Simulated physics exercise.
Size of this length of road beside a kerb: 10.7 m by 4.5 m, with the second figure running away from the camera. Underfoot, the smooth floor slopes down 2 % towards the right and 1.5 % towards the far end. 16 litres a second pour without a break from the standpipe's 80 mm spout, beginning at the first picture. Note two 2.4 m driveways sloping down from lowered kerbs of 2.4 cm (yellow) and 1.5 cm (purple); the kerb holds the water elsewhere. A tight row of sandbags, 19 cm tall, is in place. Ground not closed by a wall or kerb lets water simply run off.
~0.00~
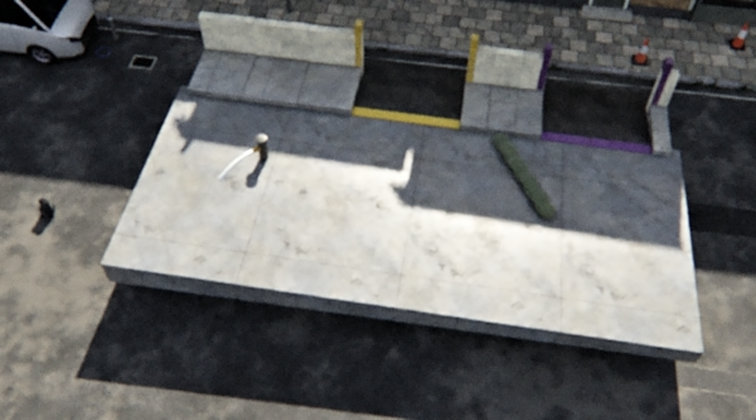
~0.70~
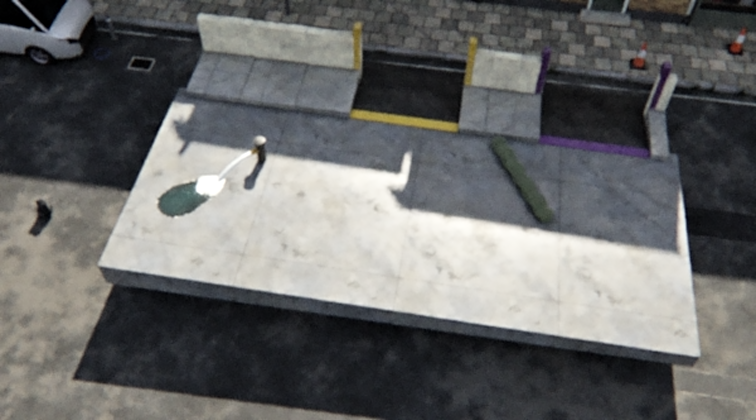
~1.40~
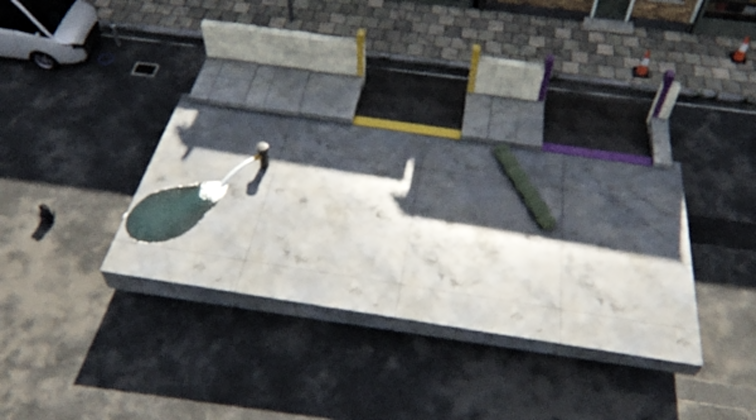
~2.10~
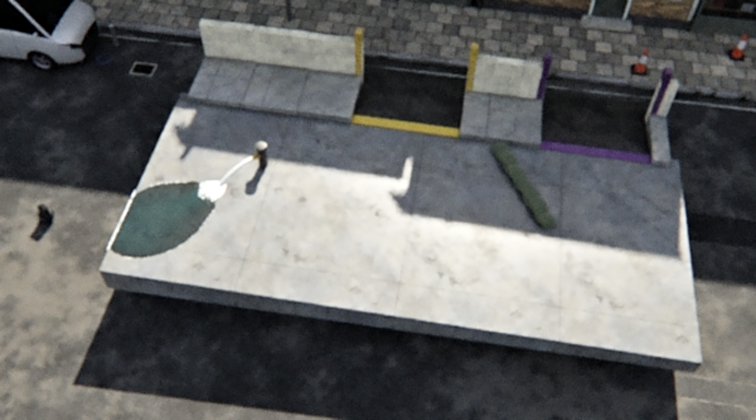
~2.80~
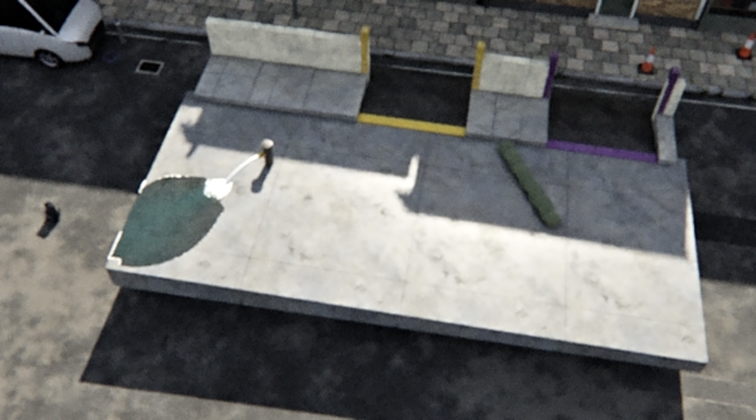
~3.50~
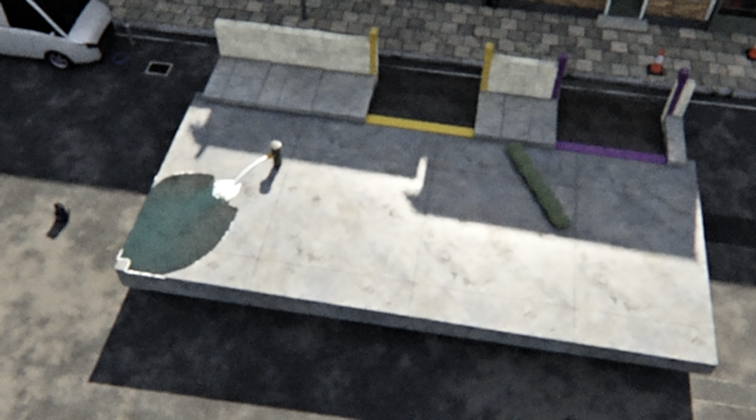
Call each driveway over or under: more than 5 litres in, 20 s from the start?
Yellow drive: Under. Purple drive: Under.
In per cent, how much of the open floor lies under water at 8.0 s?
Near 10 per cent of the floor.
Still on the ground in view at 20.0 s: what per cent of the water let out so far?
About 30 in a hundred.
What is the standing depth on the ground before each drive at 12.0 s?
Reading (cm) - yellow: 0.0; purple: 0.0.
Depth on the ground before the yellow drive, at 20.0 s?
It comes to some 0.0 cm deep at that spot.
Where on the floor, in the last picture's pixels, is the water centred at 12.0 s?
(214, 219).
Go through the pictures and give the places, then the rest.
The jet has just started at (246, 156); the ground is still dry, in the first frame.
The jet leaves at (244, 158); the sheet reaches (163, 212), 2.2 m away, and wets 0.8 m2, in the second frame.
The jet leaves at (247, 163); the sheet reaches (130, 234), 3.0 m away, and wets 1.8 m2, in the third frame.
The jet leaves at (245, 163); the sheet reaches (112, 250), 3.4 m away, and wets 2.5 m2, in the fourth frame.
The jet leaves at (251, 161); the sheet reaches (111, 258), 3.6 m away, and wets 2.9 m2, in the fifth frame.
From the spout at (260, 162) the water has spread over 3.3 m2; its tip is at (127, 270), and it is 1.1 cm deep on average, in the sixth frame.
After 5.0 s water covers 5 % of the floor and is deepest (3 cm) near (226, 192); yellow drive not reached, purple drive not reached.
After 8.0 s water covers 10 % of the floor and is deepest (3 cm) near (226, 192); yellow drive not reached, purple drive not reached.
After 12.0 s water covers 10 % of the floor and is deepest (3 cm) near (226, 192); yellow drive not reached, purple drive not reached.
After 16.0 s water covers 10 % of the floor and is deepest (3 cm) near (226, 192); yellow drive not reached, purple drive not reached.
After 20.0 s water covers 10 % of the floor and is deepest (3 cm) near (226, 192); yellow drive not reached, purple drive not reached.
